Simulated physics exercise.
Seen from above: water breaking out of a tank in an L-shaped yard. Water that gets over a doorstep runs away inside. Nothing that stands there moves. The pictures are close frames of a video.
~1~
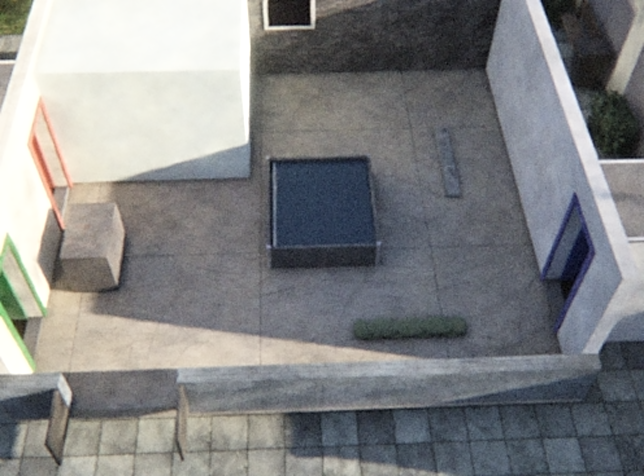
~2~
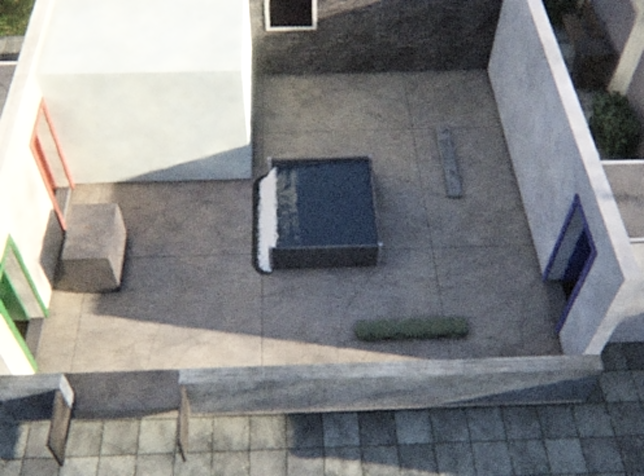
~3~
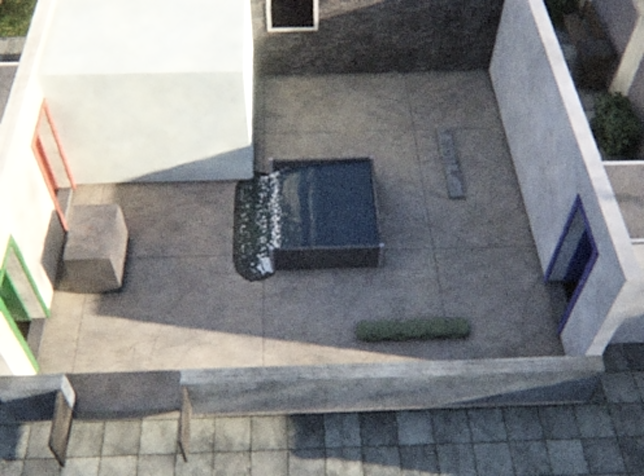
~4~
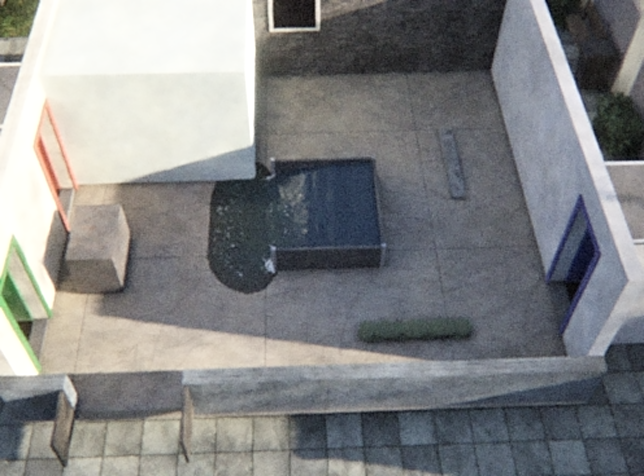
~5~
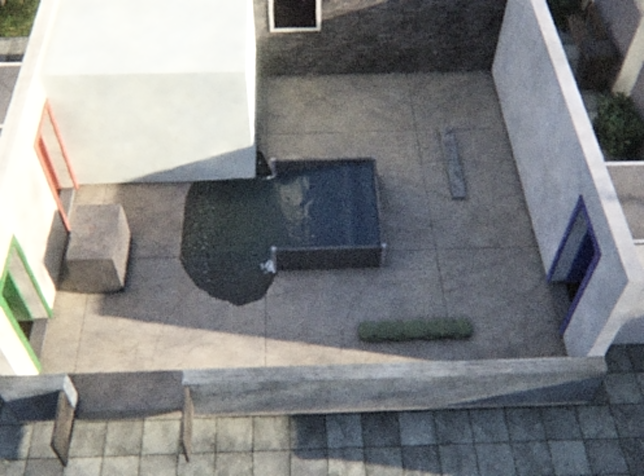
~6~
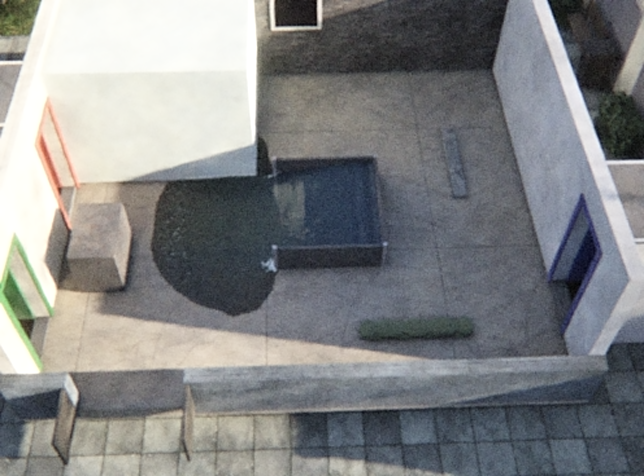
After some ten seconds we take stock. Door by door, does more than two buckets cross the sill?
One by one: The red door floods; the blue door holds within the limit; the green door floods.
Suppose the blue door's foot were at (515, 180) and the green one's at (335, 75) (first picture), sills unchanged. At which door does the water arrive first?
That is the red door.
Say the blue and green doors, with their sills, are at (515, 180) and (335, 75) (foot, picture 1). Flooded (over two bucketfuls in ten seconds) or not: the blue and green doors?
One by one: Blue door holds, green door lets less in.
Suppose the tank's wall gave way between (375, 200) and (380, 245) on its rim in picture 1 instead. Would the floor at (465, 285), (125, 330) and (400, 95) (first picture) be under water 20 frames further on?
In turn: Covered, dry, free of water.
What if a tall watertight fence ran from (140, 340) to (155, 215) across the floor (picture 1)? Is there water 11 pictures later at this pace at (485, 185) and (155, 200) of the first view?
In turn: Free of water, flooded.
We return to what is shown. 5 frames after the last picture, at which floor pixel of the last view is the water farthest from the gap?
Near (78, 187).
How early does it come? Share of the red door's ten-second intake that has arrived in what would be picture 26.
About 75 per cent.
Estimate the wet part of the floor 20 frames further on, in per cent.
I make it 30 per cent.
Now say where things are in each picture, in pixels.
The open tank at (321, 203) is whole and still, in the first picture.
Water pours out at (272, 217) and has run to (262, 270), in the second picture.
Water pours out at (274, 218) and has run to (253, 276), in the third picture.
Water pours out at (276, 219) and has run to (256, 165), in the fourth picture.
The front is at (257, 154), out from the gap at (276, 219), in the fifth picture.
The front is at (171, 182), out from the gap at (277, 218), in the sixth picture.
A moment on, water covers 20 % of the floor; the red door wet at the sill, nothing in, the blue door not reached, the green door not reached.
Next, water covers 25 % of the floor; the red door over two buckets in, the blue door not reached, the green door wet at the sill, nothing in.
Then, water covers 30 % of the floor; the red door far over two buckets in, the blue door not reached, the green door under two buckets in.
Later, water covers 35 % of the floor; the red door far over two buckets in, the blue door not reached, the green door over two buckets in.
In the end, water covers 45 % of the floor; the red door far over two buckets in, the blue door not reached, the green door over two buckets in.
